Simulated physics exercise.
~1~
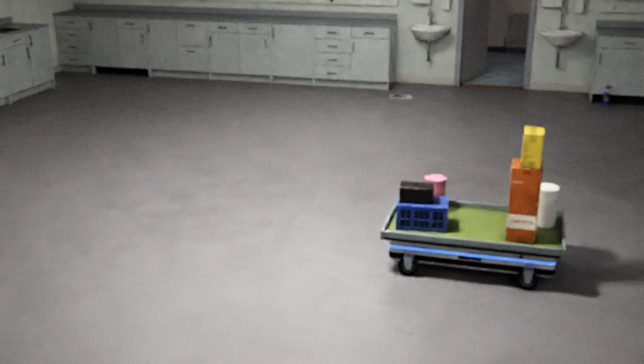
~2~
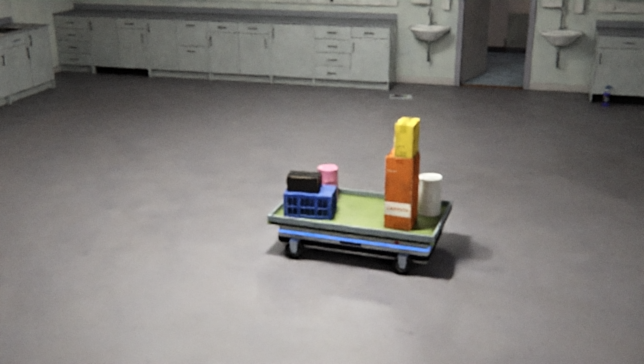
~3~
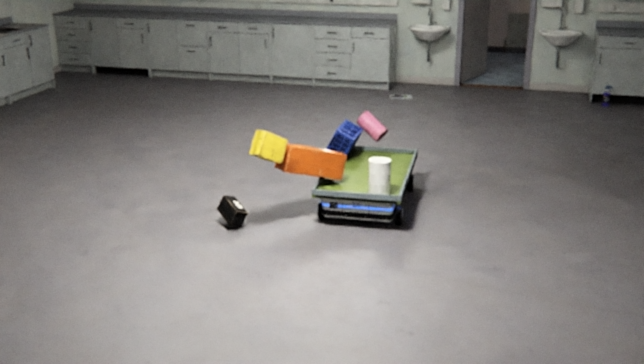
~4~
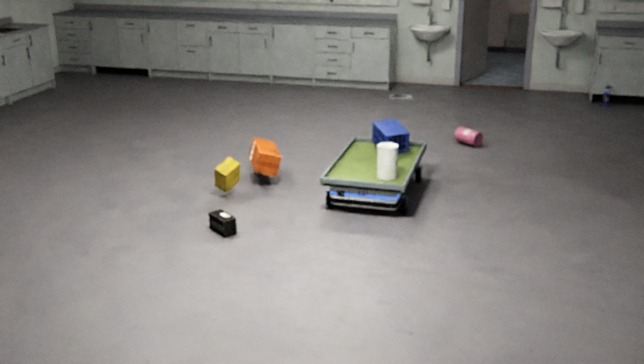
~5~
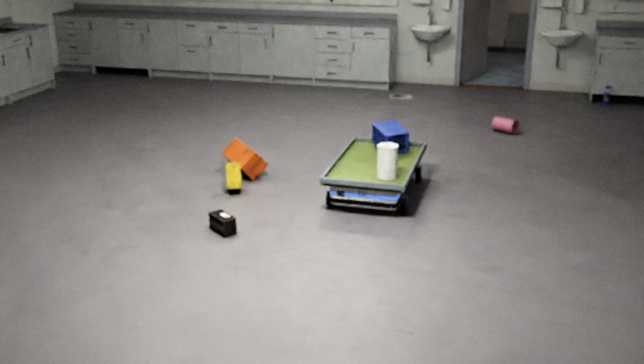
The clip shows a flat cart carrying boxes, a crate and canisters left across a room before turning sharply and stopping. The orange box, yellow box, black parcel and pink canister tumble to the floor, while the blue crate and white canister remain aboard.
